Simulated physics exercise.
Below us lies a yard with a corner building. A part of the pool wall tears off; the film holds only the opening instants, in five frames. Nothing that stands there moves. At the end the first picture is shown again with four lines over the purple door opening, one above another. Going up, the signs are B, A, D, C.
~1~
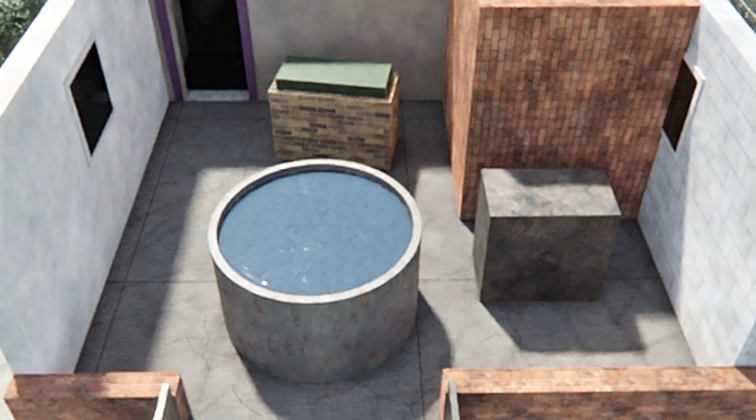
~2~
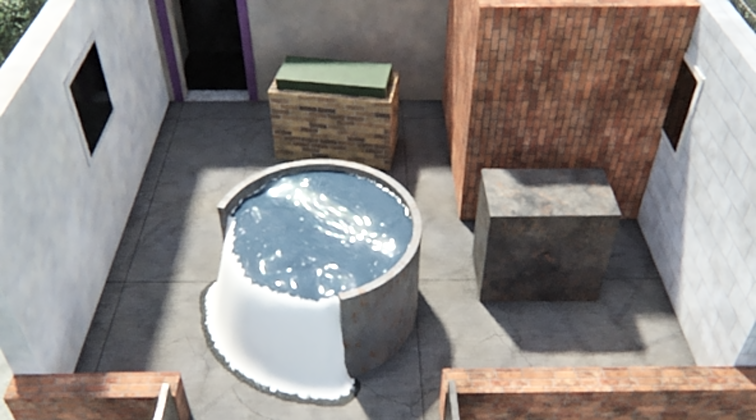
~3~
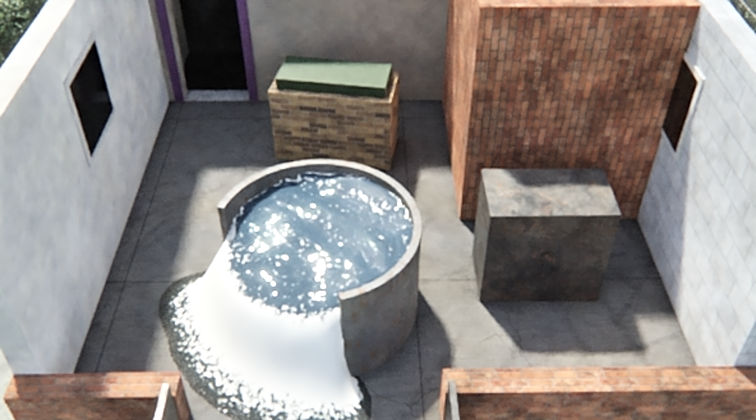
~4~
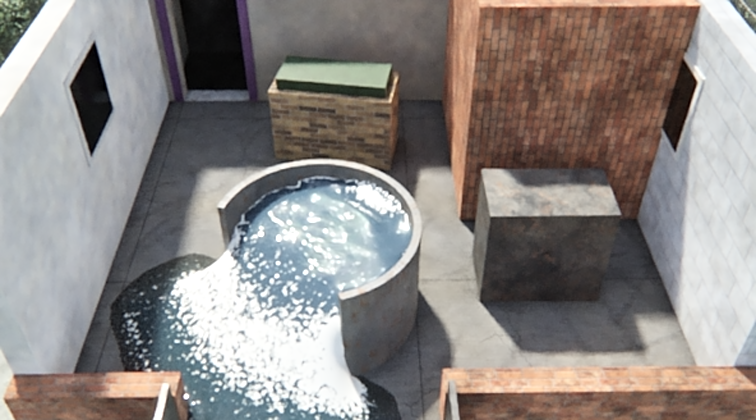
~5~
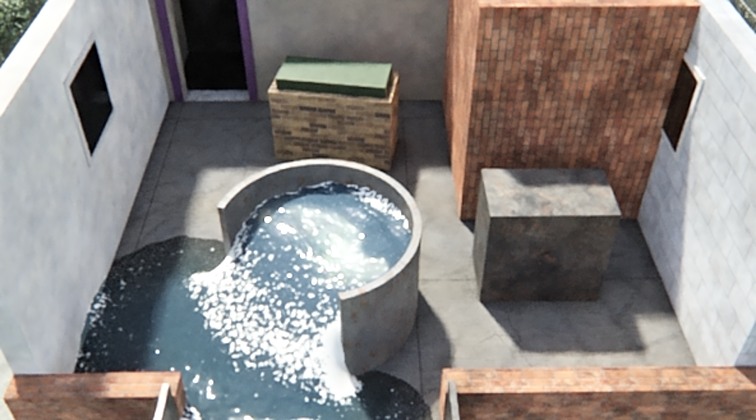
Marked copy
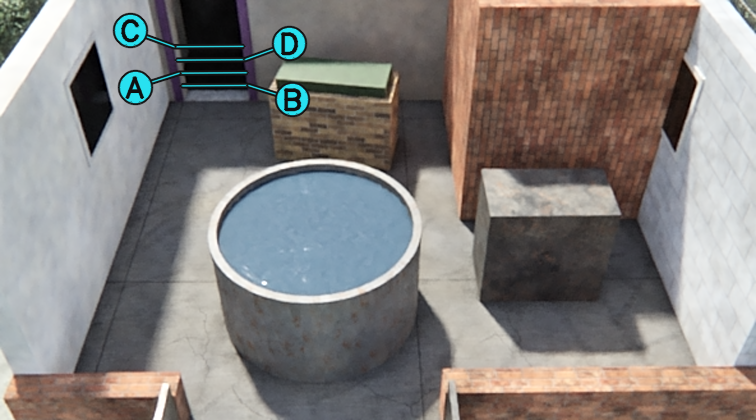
In a walled yard with a brick corner building, a round pool of still water opened along its front left side, and white, foaming water poured out and spread across the ground toward the left wall.
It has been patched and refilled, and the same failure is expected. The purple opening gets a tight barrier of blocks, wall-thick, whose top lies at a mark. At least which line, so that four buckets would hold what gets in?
B.
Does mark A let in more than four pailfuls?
No, that is safe.
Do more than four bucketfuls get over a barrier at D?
No.
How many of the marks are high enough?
All of the four.
On the marked copy, A at (213, 72); B at (215, 85); C at (208, 46); D at (211, 59); from the bottom up B, A, D, C.
With A, nothing gets over.
With B, a bucket or two gets in.
With C, nothing gets over.
With D, nothing gets over.
